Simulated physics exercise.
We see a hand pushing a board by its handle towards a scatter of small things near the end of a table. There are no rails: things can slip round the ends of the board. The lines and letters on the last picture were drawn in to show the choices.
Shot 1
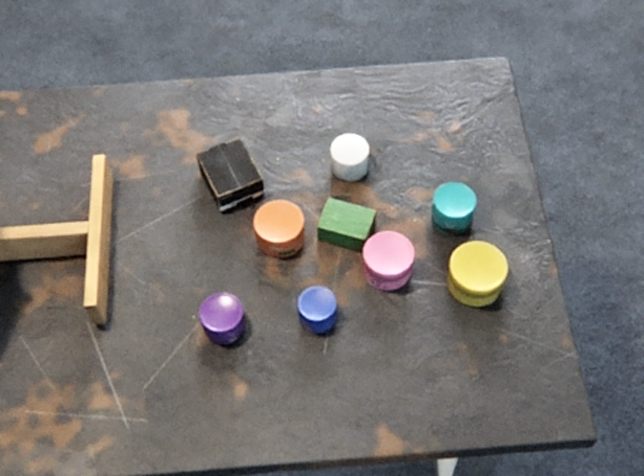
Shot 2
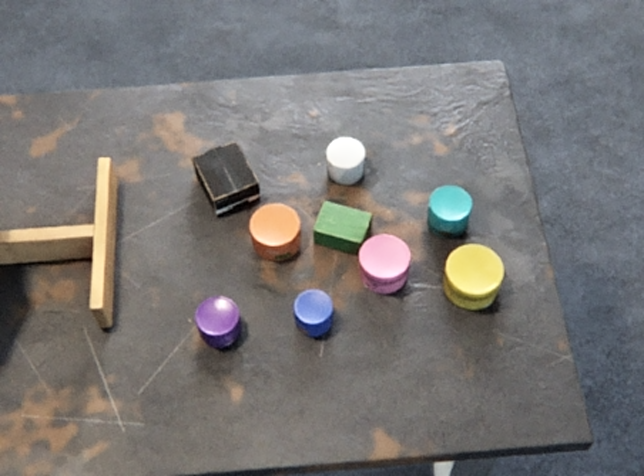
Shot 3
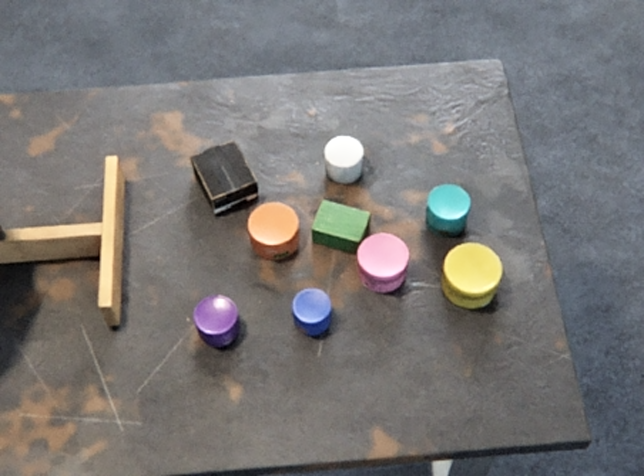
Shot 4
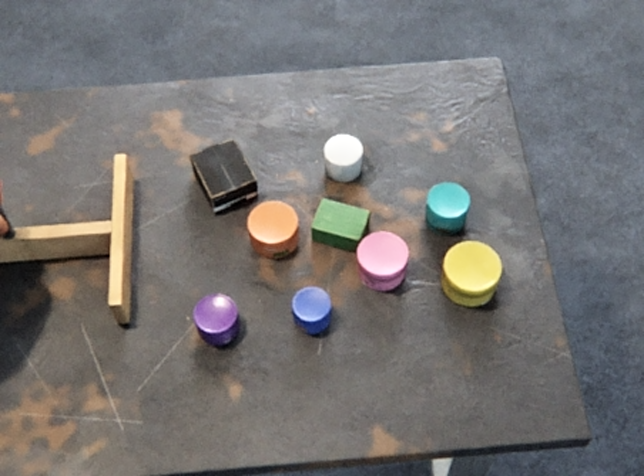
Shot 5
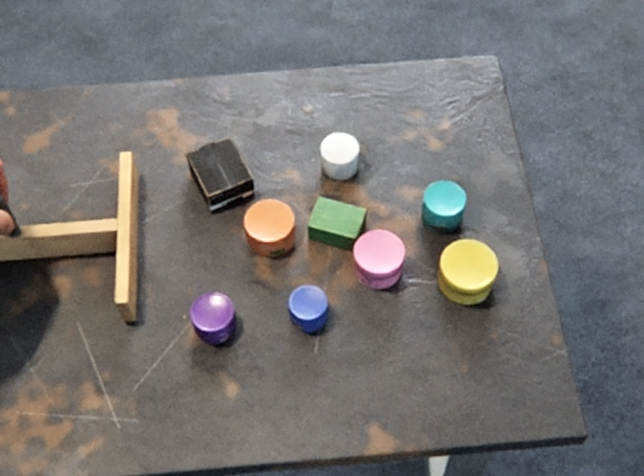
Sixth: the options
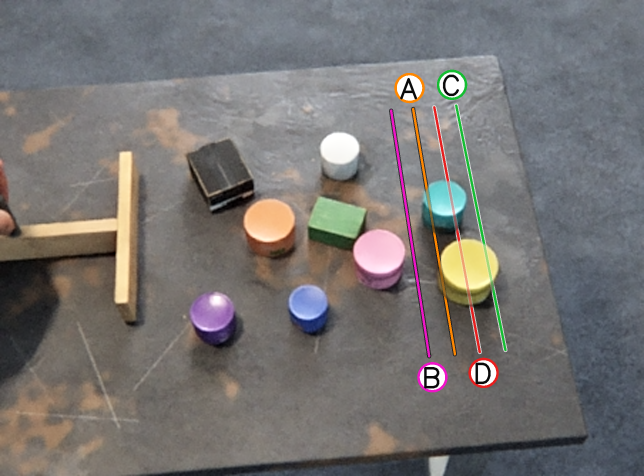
Hand sliding a wooden T-shaped board slowly rightward by its handle across a worn table, small colourful tubs and blocks sitting untouched.
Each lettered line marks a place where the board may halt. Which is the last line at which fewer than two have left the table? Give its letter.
As far as mark D.
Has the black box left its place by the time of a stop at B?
By then, yes.
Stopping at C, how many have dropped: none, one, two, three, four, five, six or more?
By then, three.
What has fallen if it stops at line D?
The turquoise tub goes over.
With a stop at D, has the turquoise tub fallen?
By then, yes.
On the marked copy, A at (432, 222); B at (409, 224); C at (479, 218); D at (455, 220).
Following D. Soon after the start, board (243, 214); purple jar (237, 327); black box (273, 170).
Later, board (362, 205); turquoise tub (484, 200); green block (439, 210).
In the end, board (454, 197); turquoise tub over the edge; green block (524, 195); one fallen.
As for the rest, A is within the limit but short; B is within the limit but short; C drops three.
